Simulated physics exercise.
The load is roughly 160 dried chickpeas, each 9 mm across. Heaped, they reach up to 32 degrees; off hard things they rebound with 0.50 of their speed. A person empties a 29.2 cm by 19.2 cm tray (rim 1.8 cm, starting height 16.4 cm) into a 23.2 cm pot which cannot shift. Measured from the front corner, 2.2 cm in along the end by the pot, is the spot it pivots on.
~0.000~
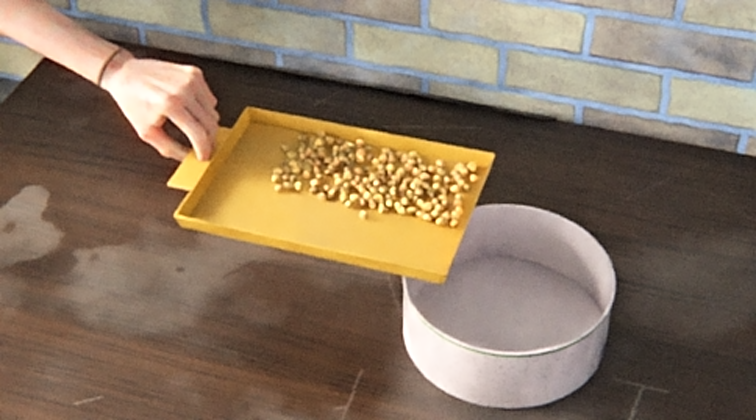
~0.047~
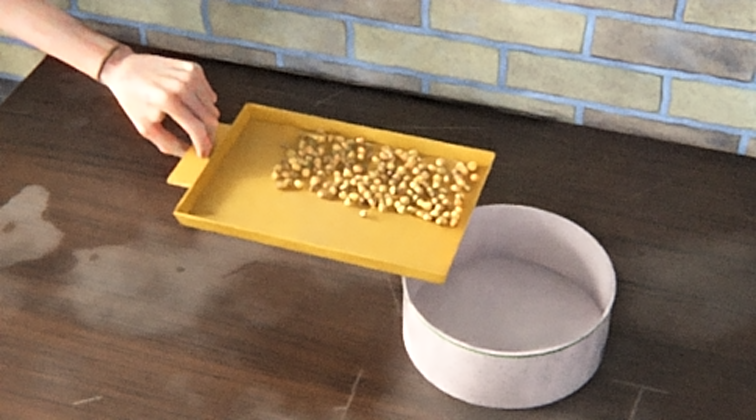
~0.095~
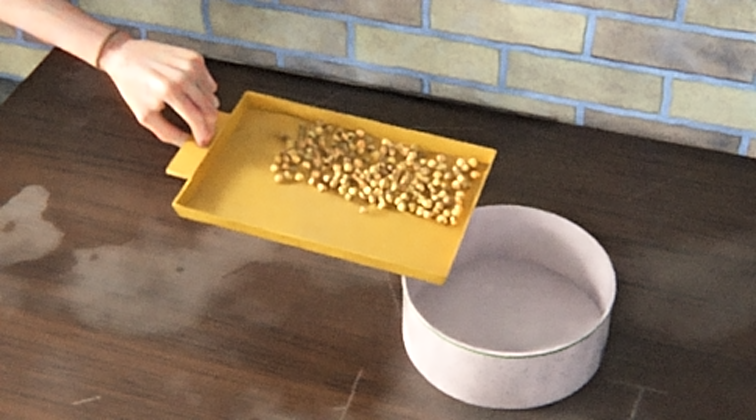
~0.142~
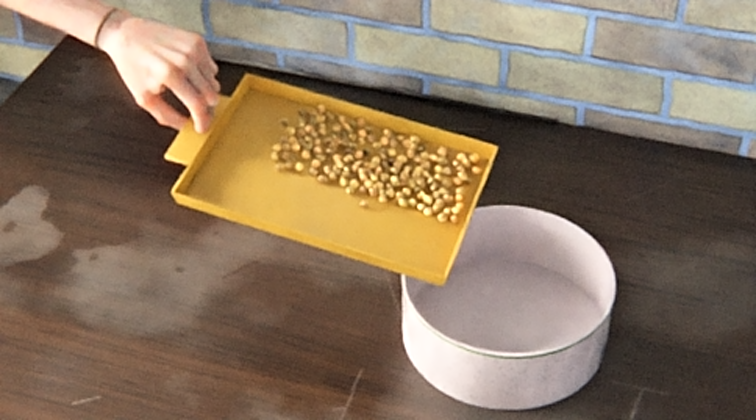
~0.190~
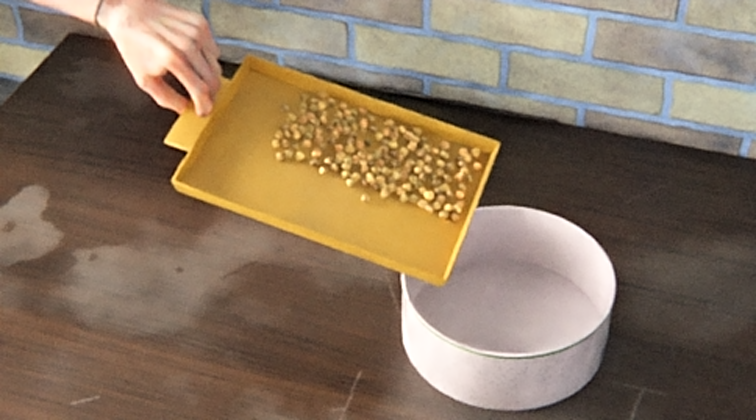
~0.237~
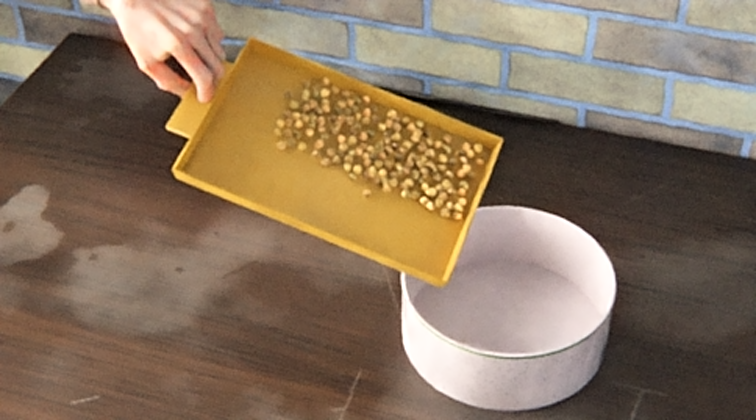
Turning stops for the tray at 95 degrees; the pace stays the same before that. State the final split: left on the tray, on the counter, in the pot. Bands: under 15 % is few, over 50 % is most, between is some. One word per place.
Tray: Few, counter: Most, pot: Some.
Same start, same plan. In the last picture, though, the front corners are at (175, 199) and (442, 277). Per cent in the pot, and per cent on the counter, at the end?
Pot 0; counter 100.
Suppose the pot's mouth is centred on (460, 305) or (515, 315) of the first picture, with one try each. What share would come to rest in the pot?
Roughly 95 and 100 percent.
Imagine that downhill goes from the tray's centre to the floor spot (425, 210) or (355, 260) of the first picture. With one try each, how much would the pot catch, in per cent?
Estimate: Some 100 % and some 0 % respectively.
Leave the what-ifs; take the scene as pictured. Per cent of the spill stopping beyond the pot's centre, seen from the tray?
Near 60 in a hundred.
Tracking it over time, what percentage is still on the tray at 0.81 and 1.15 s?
Earlier moment 70, later moment 5.
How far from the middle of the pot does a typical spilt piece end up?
I'd say close to 18 centimetres.
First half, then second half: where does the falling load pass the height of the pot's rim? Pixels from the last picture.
Early half: About (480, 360); late half: (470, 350).
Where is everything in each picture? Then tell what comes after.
In the first frame, tray tilt 0 degrees, front corners at (180, 214) and (443, 271); middle of the pieces at (376, 176); pot at (508, 274).
In the second frame, tray tilt 1 degrees, front corners at (179, 211) and (443, 271); middle of the pieces at (376, 175).
In the third frame, tray tilt 4 degrees, front corners at (178, 203) and (443, 272), lowest corner right front; middle of the pieces at (376, 169).
In the fourth frame, tray tilt 9 degrees, front corners at (177, 191) and (444, 274), lowest corner right front; middle of the pieces at (377, 161).
In the fifth frame, tray tilt 14 degrees, front corners at (177, 179) and (444, 276), lowest corner right front; middle of the pieces at (378, 153).
In the sixth frame, tray tilt 19 degrees, front corners at (178, 168) and (445, 278), lowest corner right front; middle of the pieces at (381, 145); pot at (508, 276). Its pace works out near 105 degrees a second.
Then, at 0.58 s, tilt 56 degrees; the tray holds 100 %, the pot 0 %.
After 0.81 s, tilt 81 degrees; the tray holds 70 %, the pot 5 %.
After 1.15 s, tilt 95 degrees; the tray holds 5 %, the pot 30 %.
By 1.9 s all is still; tray 0 %, counter 70 %, pot 30 %.
